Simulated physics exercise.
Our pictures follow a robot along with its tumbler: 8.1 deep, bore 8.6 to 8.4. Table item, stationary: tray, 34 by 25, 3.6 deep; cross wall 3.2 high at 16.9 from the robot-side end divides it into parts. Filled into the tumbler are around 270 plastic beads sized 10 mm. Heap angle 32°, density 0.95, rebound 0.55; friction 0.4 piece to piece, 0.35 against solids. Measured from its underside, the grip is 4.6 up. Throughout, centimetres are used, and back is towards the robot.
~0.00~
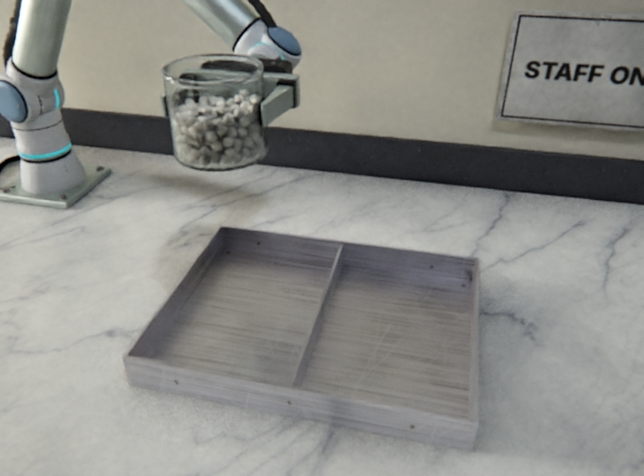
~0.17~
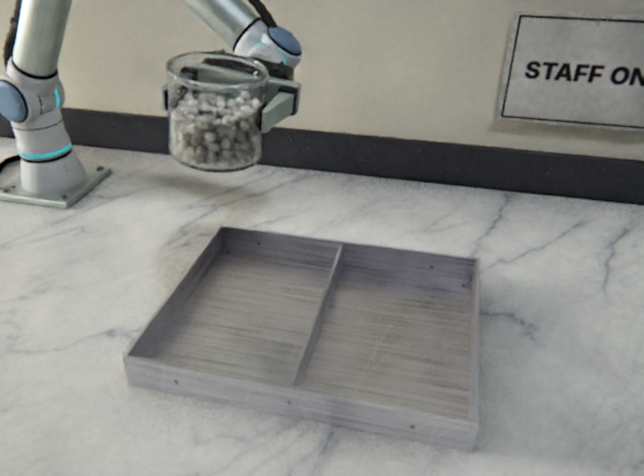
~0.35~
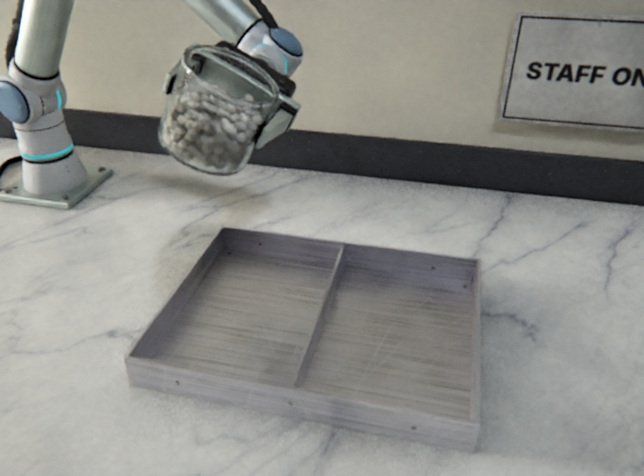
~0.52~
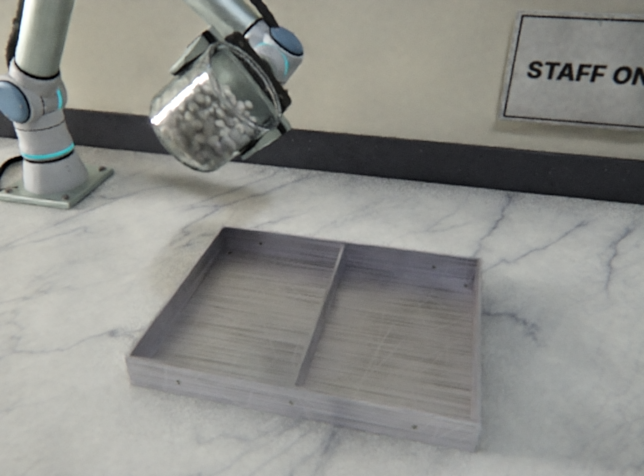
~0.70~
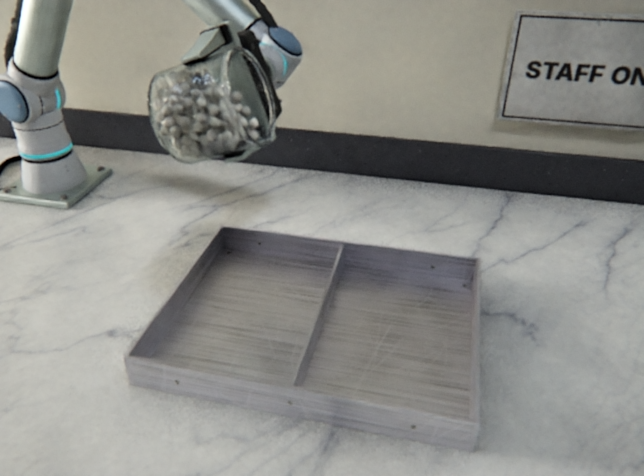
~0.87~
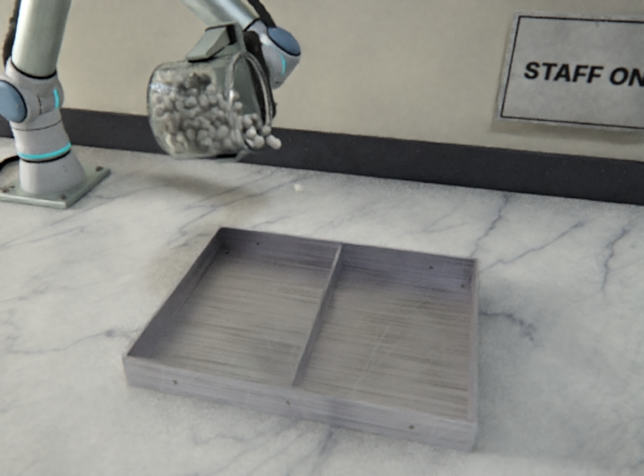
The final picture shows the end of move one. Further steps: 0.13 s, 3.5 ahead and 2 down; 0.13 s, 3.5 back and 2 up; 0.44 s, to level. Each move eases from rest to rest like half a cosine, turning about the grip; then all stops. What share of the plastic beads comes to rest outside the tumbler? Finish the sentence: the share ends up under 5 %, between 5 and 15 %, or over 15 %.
The share ends up over 15 %.
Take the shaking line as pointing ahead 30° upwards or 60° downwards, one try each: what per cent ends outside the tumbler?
Try one gives about 50 in a hundred, try two about 5 in a hundred.
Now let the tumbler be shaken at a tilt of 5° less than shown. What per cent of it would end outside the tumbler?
Around 15 in a hundred, I'd say.
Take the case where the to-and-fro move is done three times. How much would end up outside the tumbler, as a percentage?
In that case some 45 per cent.
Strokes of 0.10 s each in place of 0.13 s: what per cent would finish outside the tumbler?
Then about 30 per cent.
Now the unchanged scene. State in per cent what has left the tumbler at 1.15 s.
Near 20 per cent so far.
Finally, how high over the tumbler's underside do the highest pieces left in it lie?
Around 6.0 centimetres above the underside.
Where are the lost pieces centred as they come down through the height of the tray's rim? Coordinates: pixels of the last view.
I'd say somewhere around (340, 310).
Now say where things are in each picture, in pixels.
The first picture shows the tumbler middle at (218, 112), level; upper third of the load around (221, 112), from x 180 to 260, top at y 90; 272 in the tumbler.
The second picture shows the tumbler middle at (217, 112), tilted 8° forward; upper third of the load around (213, 110), from x 175 to 255, top at y 95.
The third picture shows the tumbler middle at (217, 112), tilted 27° forward; upper third of the load around (202, 107), from x 170 to 260, top at y 85.
The fourth picture shows the tumbler middle at (216, 110), tilted 52° forward; upper third of the load around (194, 98), from x 165 to 250, top at y 75.
The fifth picture shows the tumbler middle at (213, 108), tilted 71° forward; upper third of the load around (191, 94), from x 160 to 255, top at y 75.
The sixth picture shows the tumbler middle at (212, 108), tilted 79° forward; upper third of the load around (190, 97), from x 160 to 300, top at y 75; 271 in the tumbler, 1 in flight or on a rim.
After 1.15 s, tilted 79° forward, highest piece 26 above the table; 221 in the tumbler, 3 in the far-side part, 1 in the robot-side part, 47 in flight or on a rim.
After 1.43 s, tilted 18° forward, highest piece 29 above the table; 207 in the tumbler, 39 in the far-side part, 25 in the robot-side part, 1 in flight or on a rim.
After 1.77 s, level, highest piece 27 above the table; 207 in the tumbler, 40 in the far-side part, 25 in the robot-side part.
After 2.82 s, level, highest piece 27 above the table; 207 in the tumbler, 40 in the far-side part, 25 in the robot-side part.
In the end, 207 in the tumbler, 40 in the far-side part, 25 in the robot-side part. That is 24 % outside the tumbler.
